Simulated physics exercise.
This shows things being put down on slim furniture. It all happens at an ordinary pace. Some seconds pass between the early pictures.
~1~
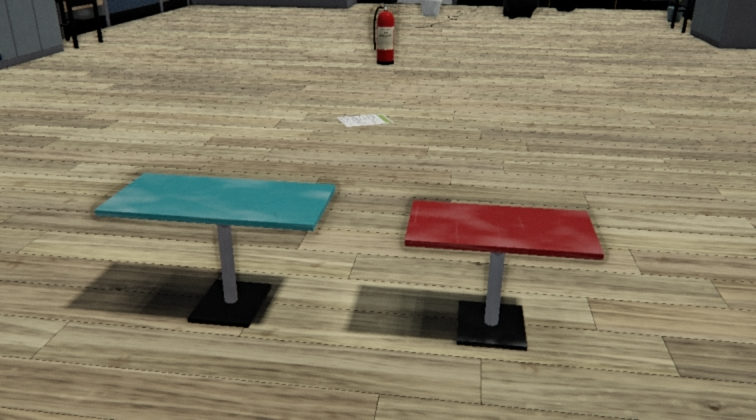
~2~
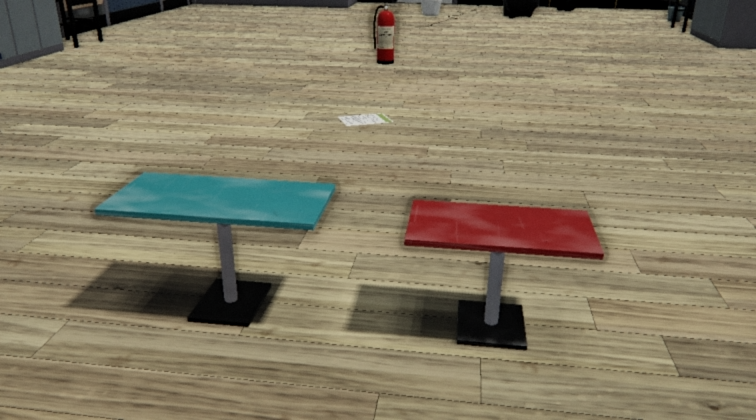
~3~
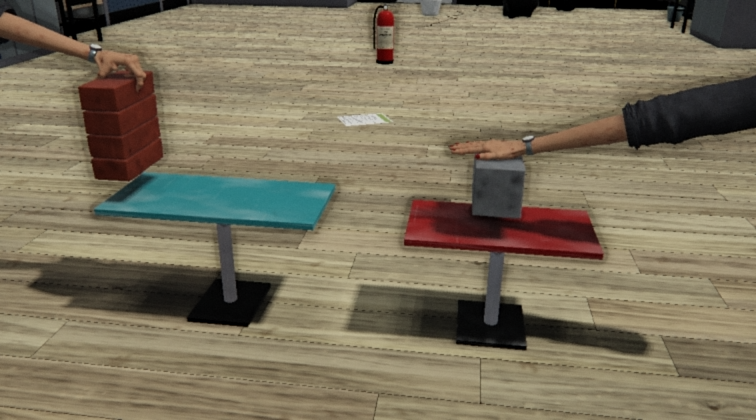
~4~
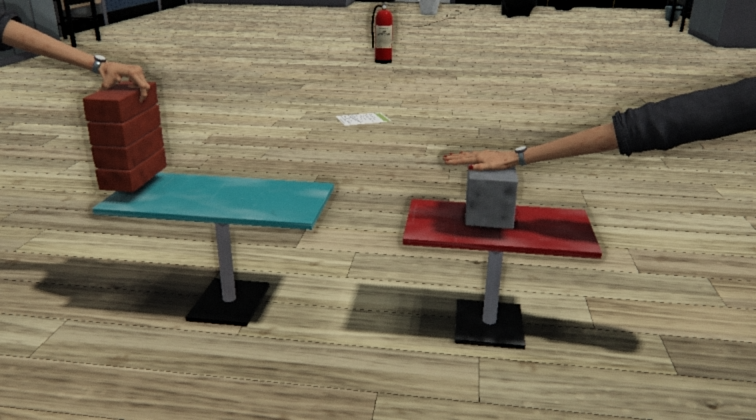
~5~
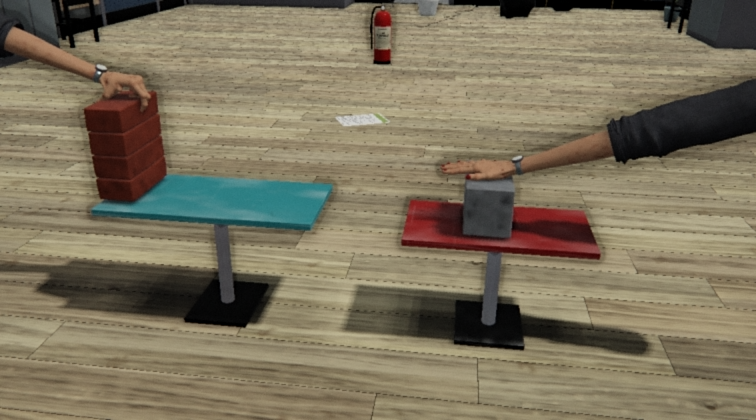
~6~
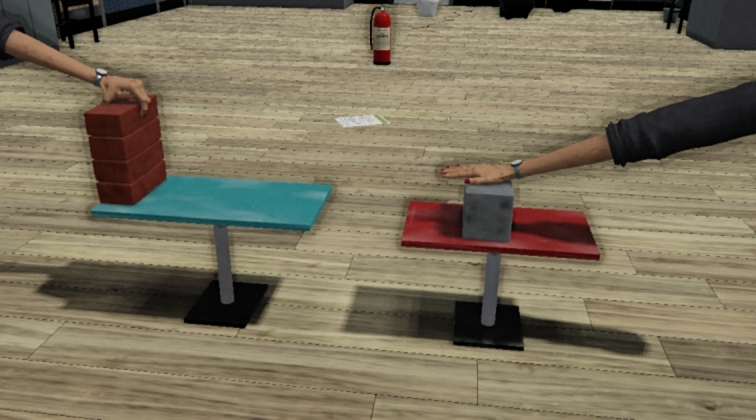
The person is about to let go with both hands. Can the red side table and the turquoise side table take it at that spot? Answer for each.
In the end the red side table stays flat on its feet and the turquoise side table tips up.
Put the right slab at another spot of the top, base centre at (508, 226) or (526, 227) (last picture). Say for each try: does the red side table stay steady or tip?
One after another: It keeps steady; stays flat on its feet.
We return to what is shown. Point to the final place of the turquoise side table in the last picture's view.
Around (102, 220).
Then, 0.42 s after the last picture, red side table at rest near (496, 228); turquoise side table tipped 21° from how it was near (175, 194).
Then, 0.58 s after the last picture, red side table at rest near (496, 228); turquoise side table tipped 50° from how it was near (126, 211).
Then, 0.82 s after the last picture, red side table at rest near (496, 228); turquoise side table tipped 59° from how it was near (104, 219).
At rest, the red side table keeps steady, near (496, 228); the turquoise side table goes over, near (102, 220).
